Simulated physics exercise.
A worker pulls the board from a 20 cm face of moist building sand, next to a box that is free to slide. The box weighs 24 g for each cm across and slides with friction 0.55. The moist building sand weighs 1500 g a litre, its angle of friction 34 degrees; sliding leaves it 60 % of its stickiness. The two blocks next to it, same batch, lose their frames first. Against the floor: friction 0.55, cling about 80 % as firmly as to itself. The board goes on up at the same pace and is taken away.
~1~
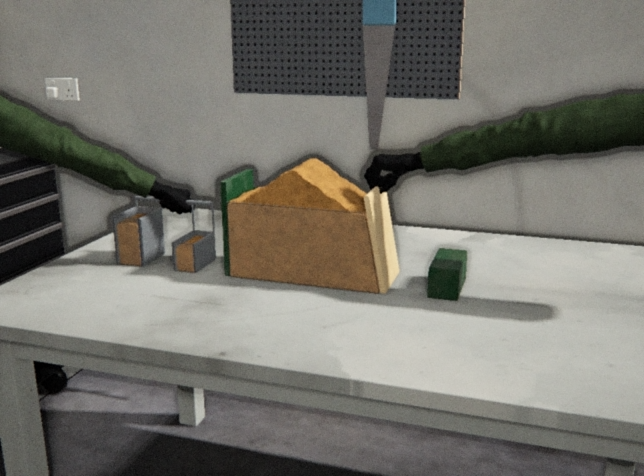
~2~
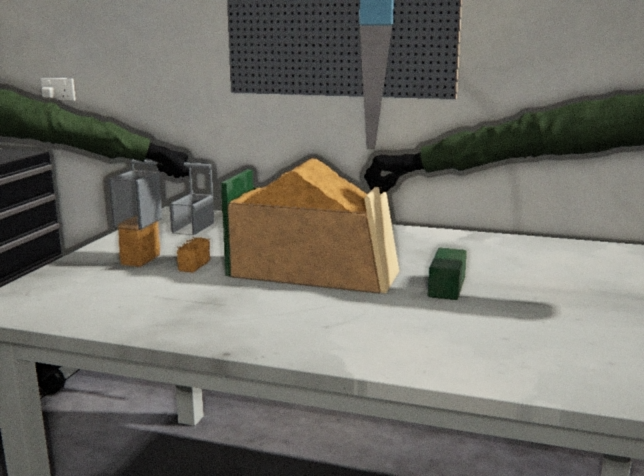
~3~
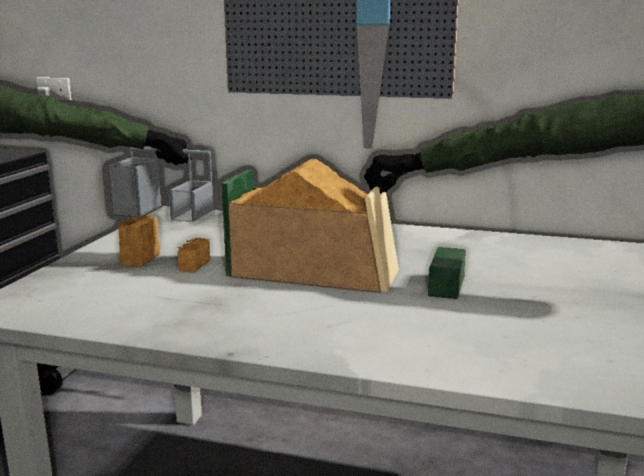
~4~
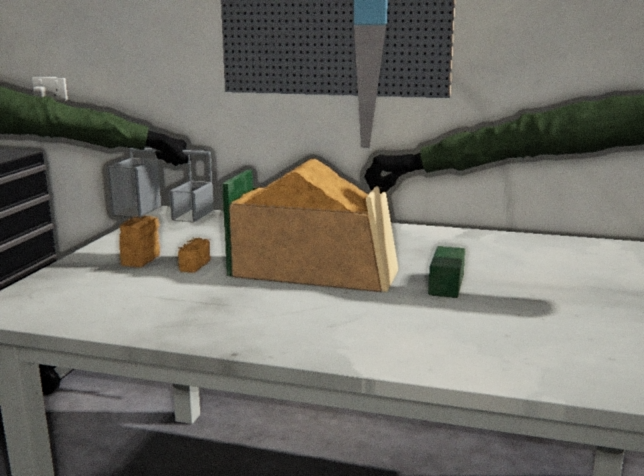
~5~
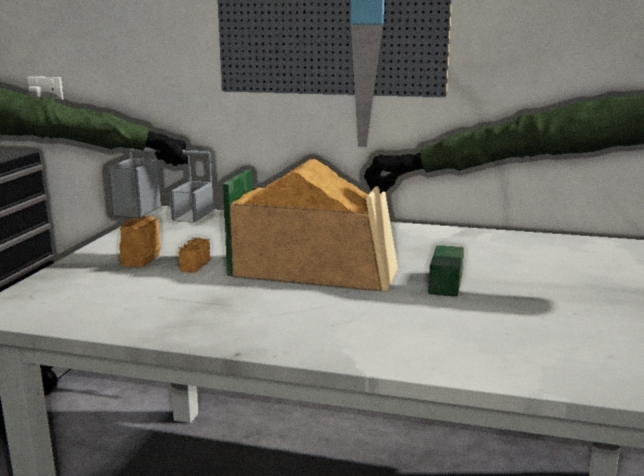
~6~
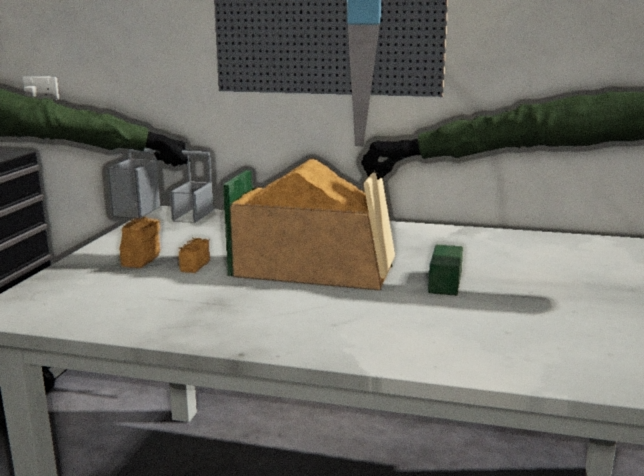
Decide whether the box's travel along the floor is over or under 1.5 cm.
It comes out under 1.5 cm.
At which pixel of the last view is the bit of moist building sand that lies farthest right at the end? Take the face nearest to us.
Near (417, 288).
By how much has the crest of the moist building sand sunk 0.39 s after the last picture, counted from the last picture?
Roughly 0.0 cm.
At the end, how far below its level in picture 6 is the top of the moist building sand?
About 4.5 cm.
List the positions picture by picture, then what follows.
The first picture shows top of the board at (366, 213), not yet moved; top of the moist building sand at (289, 172); blocks stand 12 cm, 6.3 cm (left to right).
The second picture shows top of the board at (367, 213), not yet moved; top of the moist building sand at (290, 173); blocks stand 11 cm, 6.3 cm (left to right).
The third picture shows top of the board at (367, 213), not yet moved; top of the moist building sand at (290, 173); blocks stand 11 cm, 6.3 cm (left to right).
The fourth picture shows top of the board at (368, 213), not yet moved; top of the moist building sand at (291, 174); blocks stand 11 cm, 6.3 cm (left to right).
The fifth picture shows top of the board at (368, 213), not yet moved; top of the moist building sand at (292, 174); blocks stand 11 cm, 6.3 cm (left to right).
The sixth picture shows top of the board at (366, 198), moved 3.5 cm; top of the moist building sand at (292, 175); blocks stand 11 cm, 6.3 cm (left to right).
Then, 0.18 s after the last picture, the box has not moved.
Then, 0.39 s after the last picture, the box has not moved.
Then, 0.61 s after the last picture, the box has not moved.
Then, 0.82 s after the last picture, the box has not moved.
Then, 1.80 s after the last picture, at the end, the box has not moved.
